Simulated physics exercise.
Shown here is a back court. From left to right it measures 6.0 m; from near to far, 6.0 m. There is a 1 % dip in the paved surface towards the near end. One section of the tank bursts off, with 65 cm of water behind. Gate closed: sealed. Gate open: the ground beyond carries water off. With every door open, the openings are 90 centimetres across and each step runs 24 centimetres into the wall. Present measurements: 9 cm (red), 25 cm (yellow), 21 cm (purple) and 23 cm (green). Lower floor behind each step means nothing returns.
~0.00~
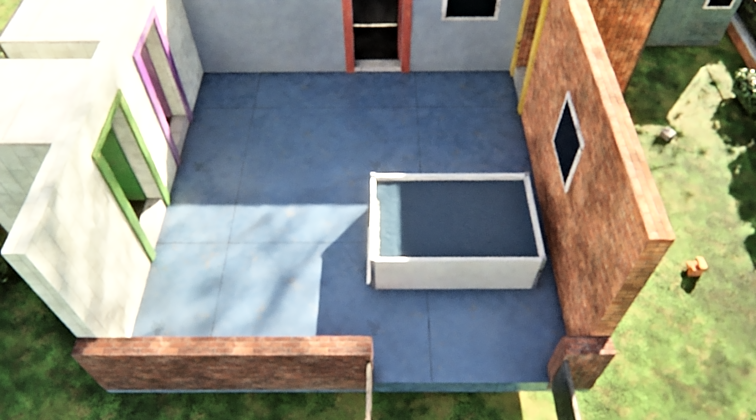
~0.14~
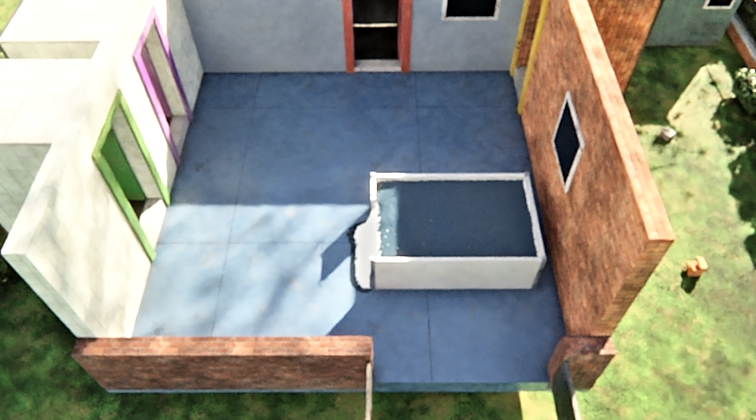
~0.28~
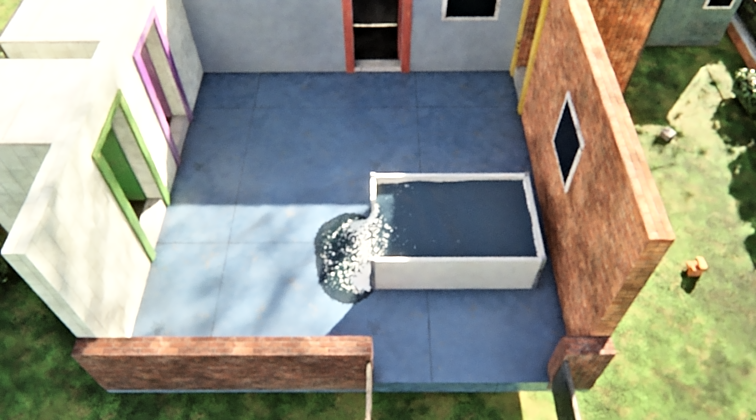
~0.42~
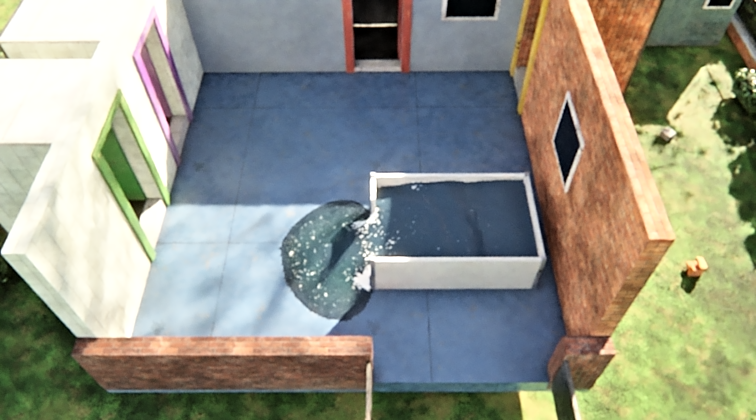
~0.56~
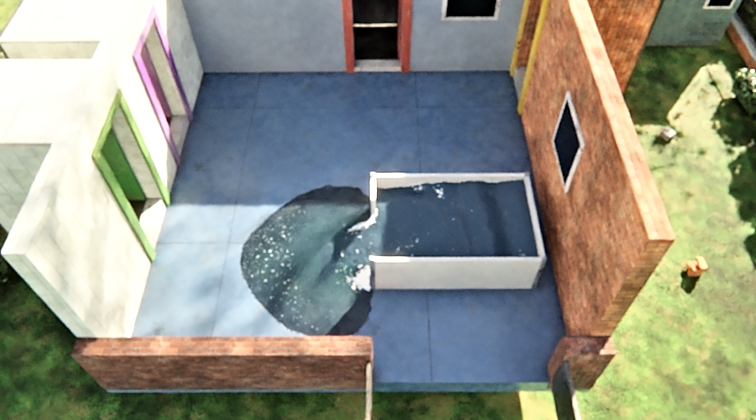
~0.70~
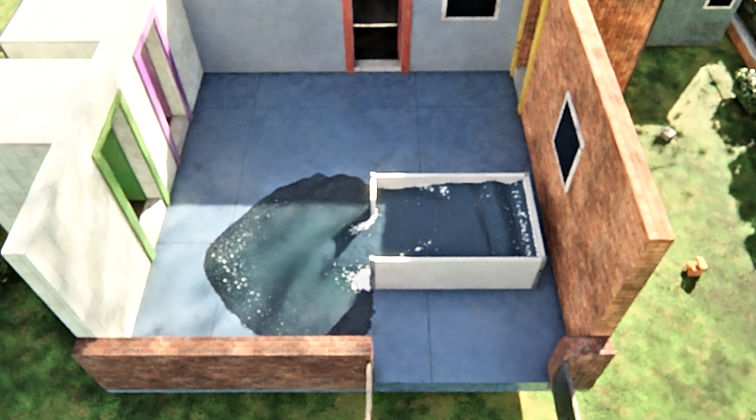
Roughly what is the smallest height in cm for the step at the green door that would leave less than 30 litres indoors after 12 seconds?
Close to 18 cm.
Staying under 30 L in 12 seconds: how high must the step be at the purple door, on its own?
The purple one would have to be about 6.0 cm high.
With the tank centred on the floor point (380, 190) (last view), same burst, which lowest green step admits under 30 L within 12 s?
Close to 25 cm would do it.
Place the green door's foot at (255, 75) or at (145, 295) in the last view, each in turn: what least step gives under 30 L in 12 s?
About 9.0 cm for the first and 22 cm for the second.
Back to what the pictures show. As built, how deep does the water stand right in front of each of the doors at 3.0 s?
In cm - red: 0, yellow: 0, purple: 11, green: 23.
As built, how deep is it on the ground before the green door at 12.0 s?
Roughly 7.0 cm deep.
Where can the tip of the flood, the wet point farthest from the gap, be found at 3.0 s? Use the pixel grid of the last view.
Pixel close to (204, 74).
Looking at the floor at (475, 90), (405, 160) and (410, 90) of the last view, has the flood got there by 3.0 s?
1: Unwetted; 2: Unwetted; 3: Unwetted.
After 1.4 s water covers 30 % of the floor, deepest (36 cm) near (368, 262); 21 cm at the green door, 0 litres in over its 23 cm step.
After 3.0 s water covers 40 % of the floor, deepest (31 cm) near (220, 352); 23 cm at the green door, 1 litre in over its 23 cm step.
After 12.0 s water covers 100 % of the floor, deepest (12 cm) near (525, 147); 7 cm at the green door, 2 litres in over its 23 cm step.
At the green door as built, the water arrived by 1.1 s and peaked near 26 cm at 2.4 s.
Run again over the same 12 s with other heights there, 48 litres in over 16 cm, 7 litres over 21.5 cm. The limit of 30 litres is kept from about 18 cm up.
